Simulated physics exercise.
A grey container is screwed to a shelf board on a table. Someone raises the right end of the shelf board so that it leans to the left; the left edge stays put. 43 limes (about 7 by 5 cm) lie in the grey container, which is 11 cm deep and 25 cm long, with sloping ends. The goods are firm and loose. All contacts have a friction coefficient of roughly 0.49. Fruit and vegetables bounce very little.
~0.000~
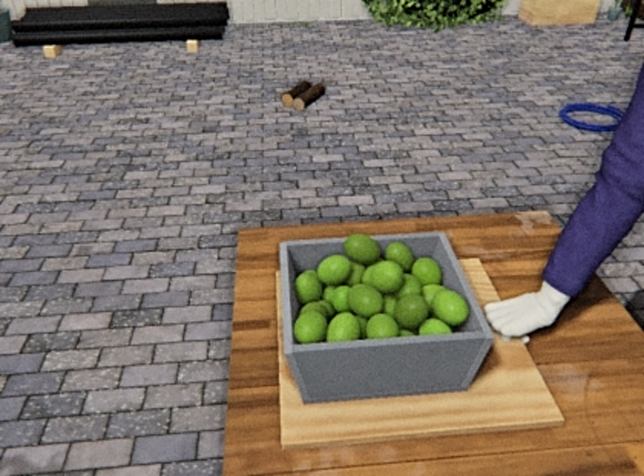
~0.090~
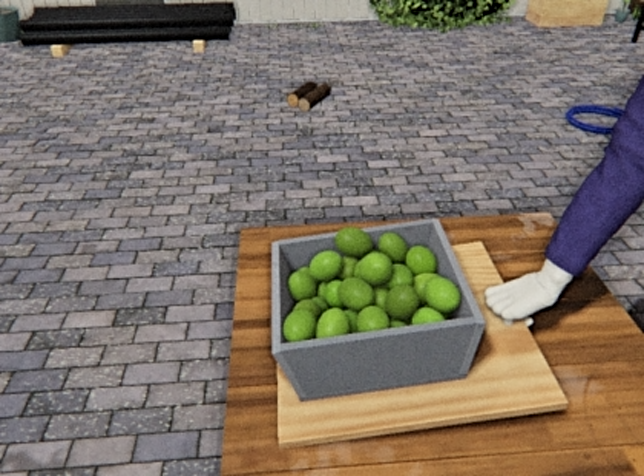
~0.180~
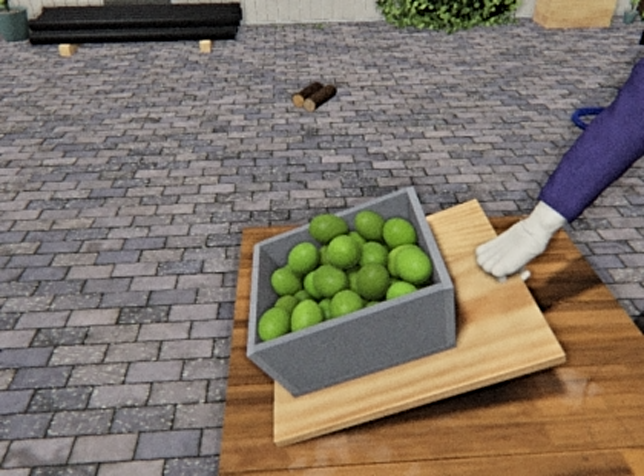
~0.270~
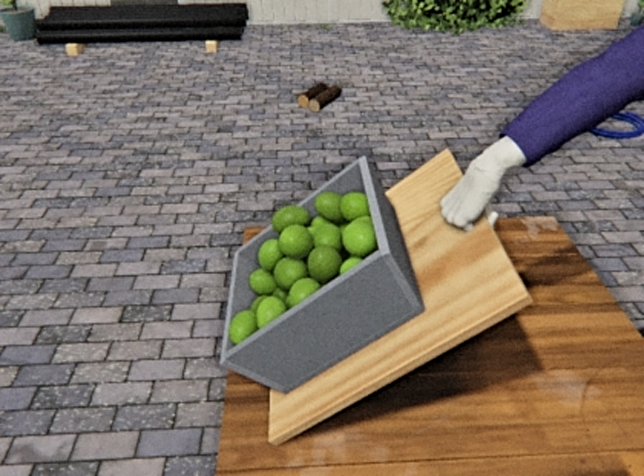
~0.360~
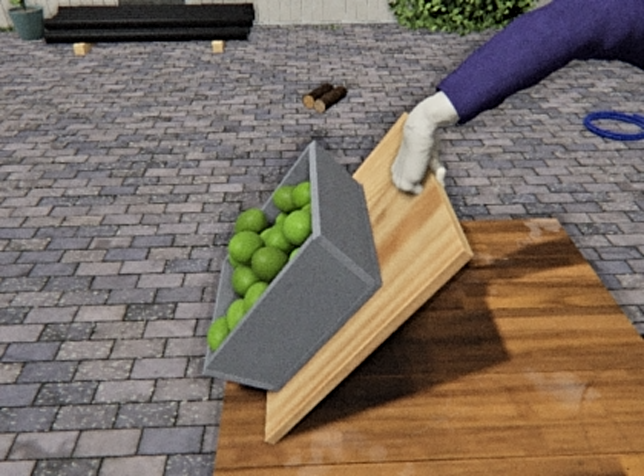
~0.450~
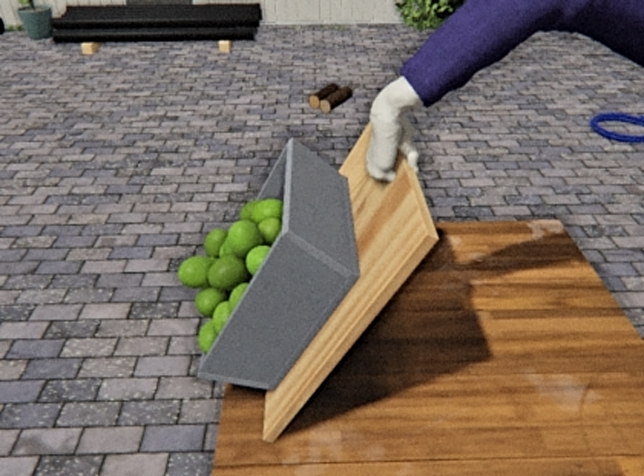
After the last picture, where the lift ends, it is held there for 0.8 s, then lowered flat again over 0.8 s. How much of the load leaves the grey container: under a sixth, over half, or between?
A sixth to a half of the limes leave the grey container.
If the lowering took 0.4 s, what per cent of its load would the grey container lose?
In that case grey container 30 per cent.
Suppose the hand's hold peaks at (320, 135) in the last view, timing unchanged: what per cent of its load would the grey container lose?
In that case grey container 70 per cent.
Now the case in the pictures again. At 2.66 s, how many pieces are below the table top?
Roughly 12.
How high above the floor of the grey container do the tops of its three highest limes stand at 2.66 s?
About 13 cm.
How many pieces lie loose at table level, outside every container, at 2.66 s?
About 0.
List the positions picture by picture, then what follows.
In the first picture (each is followed by its nearest rim corner in this view; the camera moves round a little), grey container, (293, 348); 0° from level; none out.
In the second picture, grey container, (281, 347); 6° from level.
In the third picture, grey container, (254, 349); 21° from level.
In the fourth picture, grey container, (225, 356); 40° from level.
In the fifth picture, grey container, (206, 365); 55° from level.
In the sixth picture, grey container, (199, 369); 61° from level; none out.
After 0.80 s, tilt 61°; grey container 31 in, 12 out.
After 1.24 s, tilt 61°; grey container 30 in, 13 out.
After 1.86 s, tilt 9°; grey container 30 in, 13 out.
Final count (at 2.66 s), grey container 30 in, 13 out. Asked share, 13 of 43, 30 per cent.
